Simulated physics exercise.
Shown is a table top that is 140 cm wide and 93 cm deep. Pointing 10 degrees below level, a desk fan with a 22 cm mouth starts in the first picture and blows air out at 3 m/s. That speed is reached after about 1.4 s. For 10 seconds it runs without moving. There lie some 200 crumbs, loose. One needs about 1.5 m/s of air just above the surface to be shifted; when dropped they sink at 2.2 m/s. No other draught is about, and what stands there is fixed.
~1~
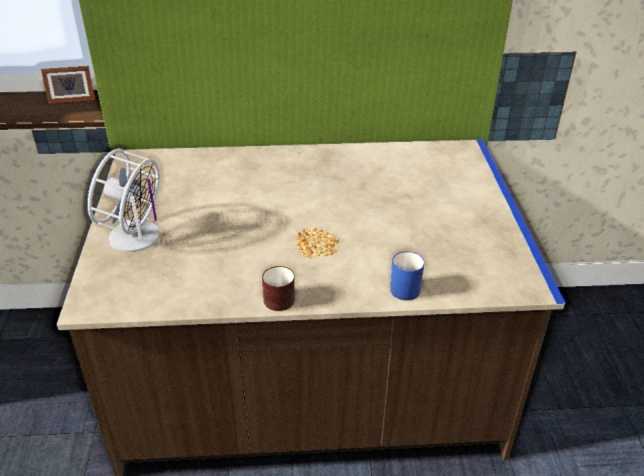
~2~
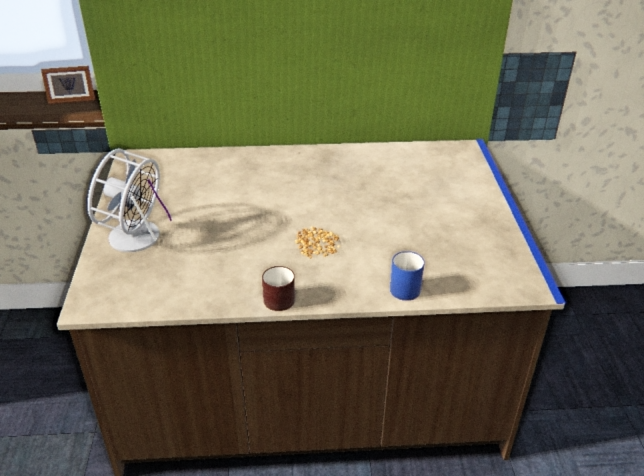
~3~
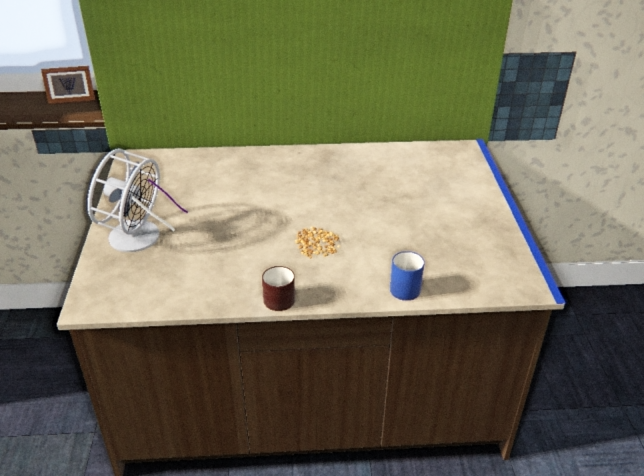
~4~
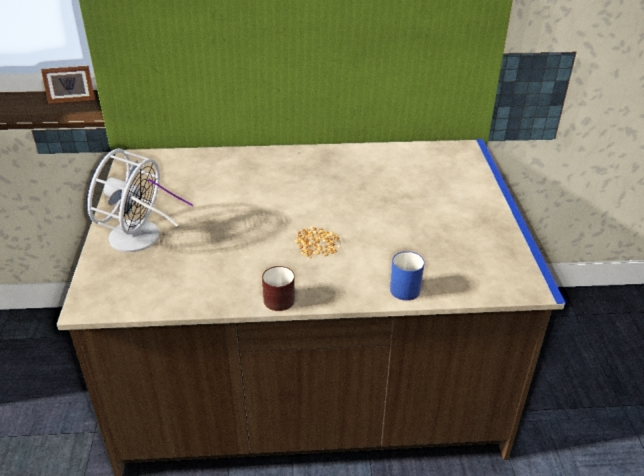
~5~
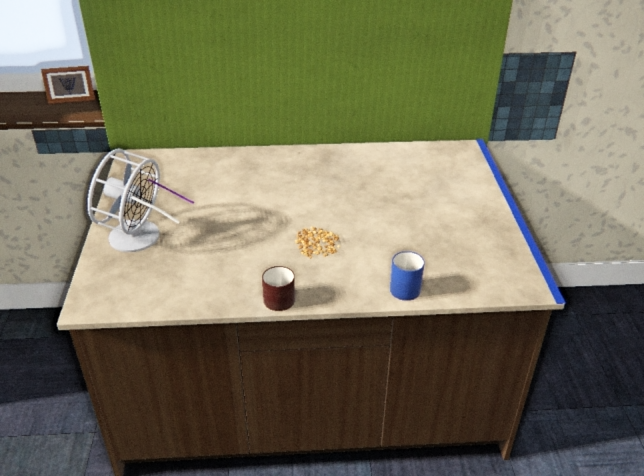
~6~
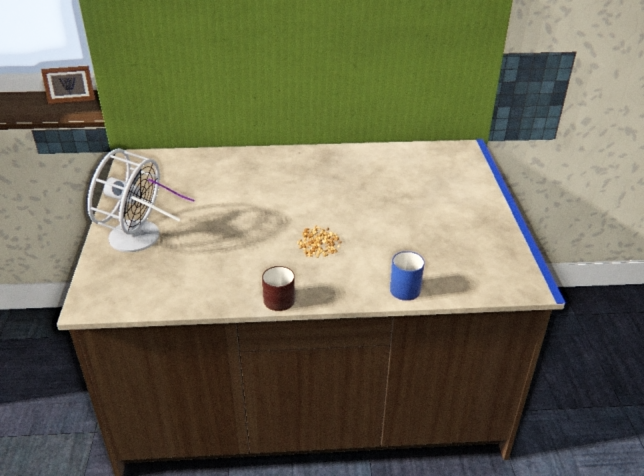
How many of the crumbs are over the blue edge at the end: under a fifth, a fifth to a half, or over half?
It amounts to the bulk of them.
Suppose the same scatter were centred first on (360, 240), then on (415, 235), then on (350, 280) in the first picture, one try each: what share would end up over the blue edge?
It goes 90 %, then 100 %, then 40 %.
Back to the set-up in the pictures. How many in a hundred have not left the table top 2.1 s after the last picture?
About 3 %.
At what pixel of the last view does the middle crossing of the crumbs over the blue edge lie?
Median crossing, approx. (530, 234).
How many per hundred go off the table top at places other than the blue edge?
That works out to near 0 per cent.
Then, 0.9 s after the last picture the count stands so, 88 % are over the blue edge; the middle of those still in play is near (509, 215).
Then, 2.1 s after the last picture the count stands so, 97 % are over the blue edge.
Then, 4.4 s after the last picture the count stands so, 97 % are over the blue edge.
Then, 8.9 s after the last picture, at the end, 98 % are over the blue edge.
